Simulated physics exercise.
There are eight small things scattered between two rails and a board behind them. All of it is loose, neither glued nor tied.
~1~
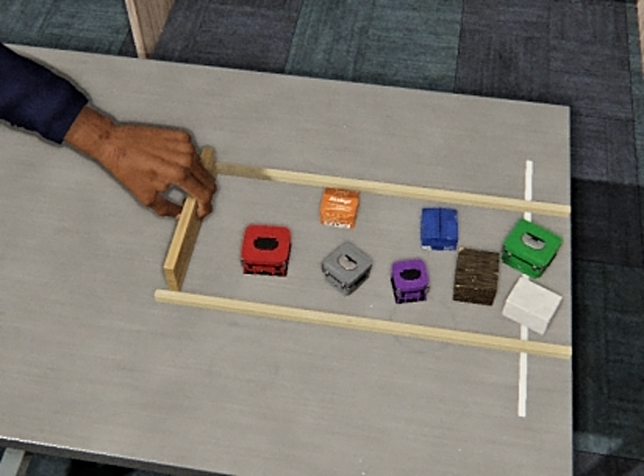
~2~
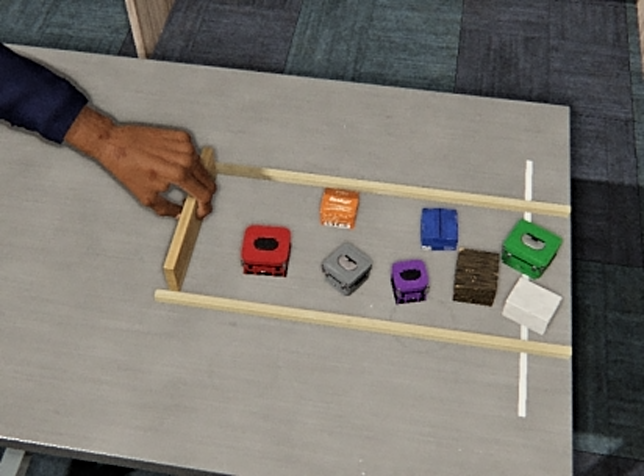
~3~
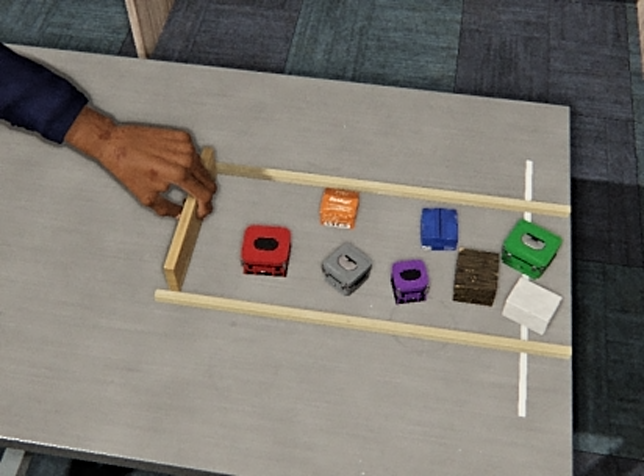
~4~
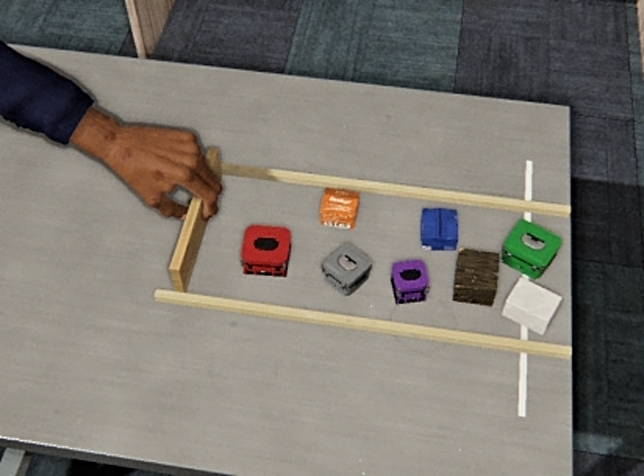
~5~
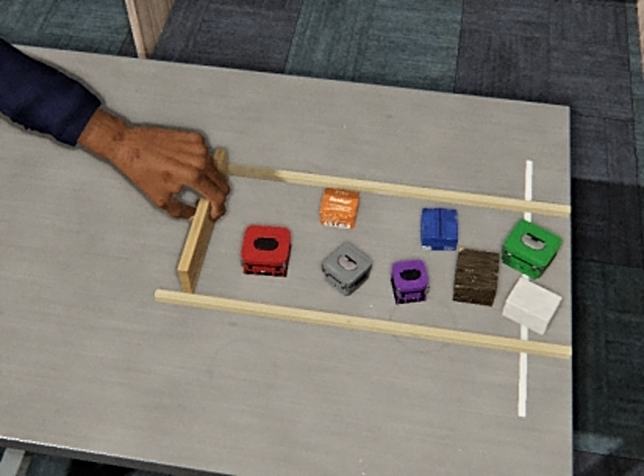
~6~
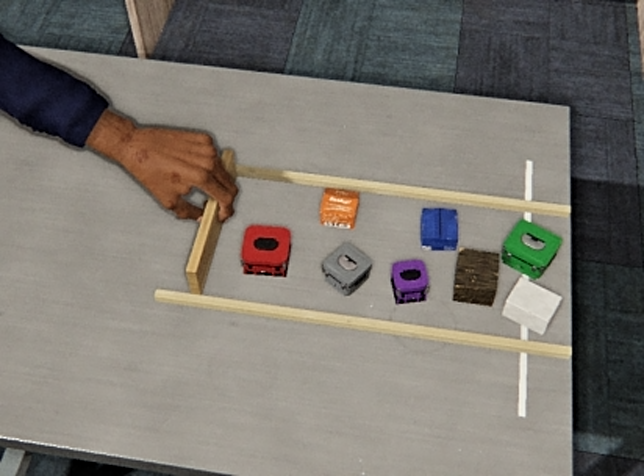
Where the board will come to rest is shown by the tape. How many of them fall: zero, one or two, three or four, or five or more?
The number that tip off is going to be more than four.
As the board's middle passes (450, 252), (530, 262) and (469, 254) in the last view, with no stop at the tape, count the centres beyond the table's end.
Per position: 2 / 6 / 2.
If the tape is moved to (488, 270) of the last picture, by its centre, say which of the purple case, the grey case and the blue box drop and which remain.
Outcome: The purple case is gone; the grey case is safe; the blue box is safe.
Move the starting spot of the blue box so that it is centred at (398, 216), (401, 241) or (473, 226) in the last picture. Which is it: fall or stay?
Try one: It ends up off. Try two: It ends up off. Try three: It ends up off.
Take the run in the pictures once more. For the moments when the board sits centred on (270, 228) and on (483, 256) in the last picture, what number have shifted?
1, then 8.
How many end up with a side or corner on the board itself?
It touches 2.
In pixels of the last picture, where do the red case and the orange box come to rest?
Red case at (551, 290), orange box at (547, 234).
Soon after, none off yet; white block at rest near (532, 306); green case at rest near (530, 250); black block at rest near (476, 277).
In the end, the number that fall off is five or more; gone, grey case, purple case, blue box, black block, green case and white block.
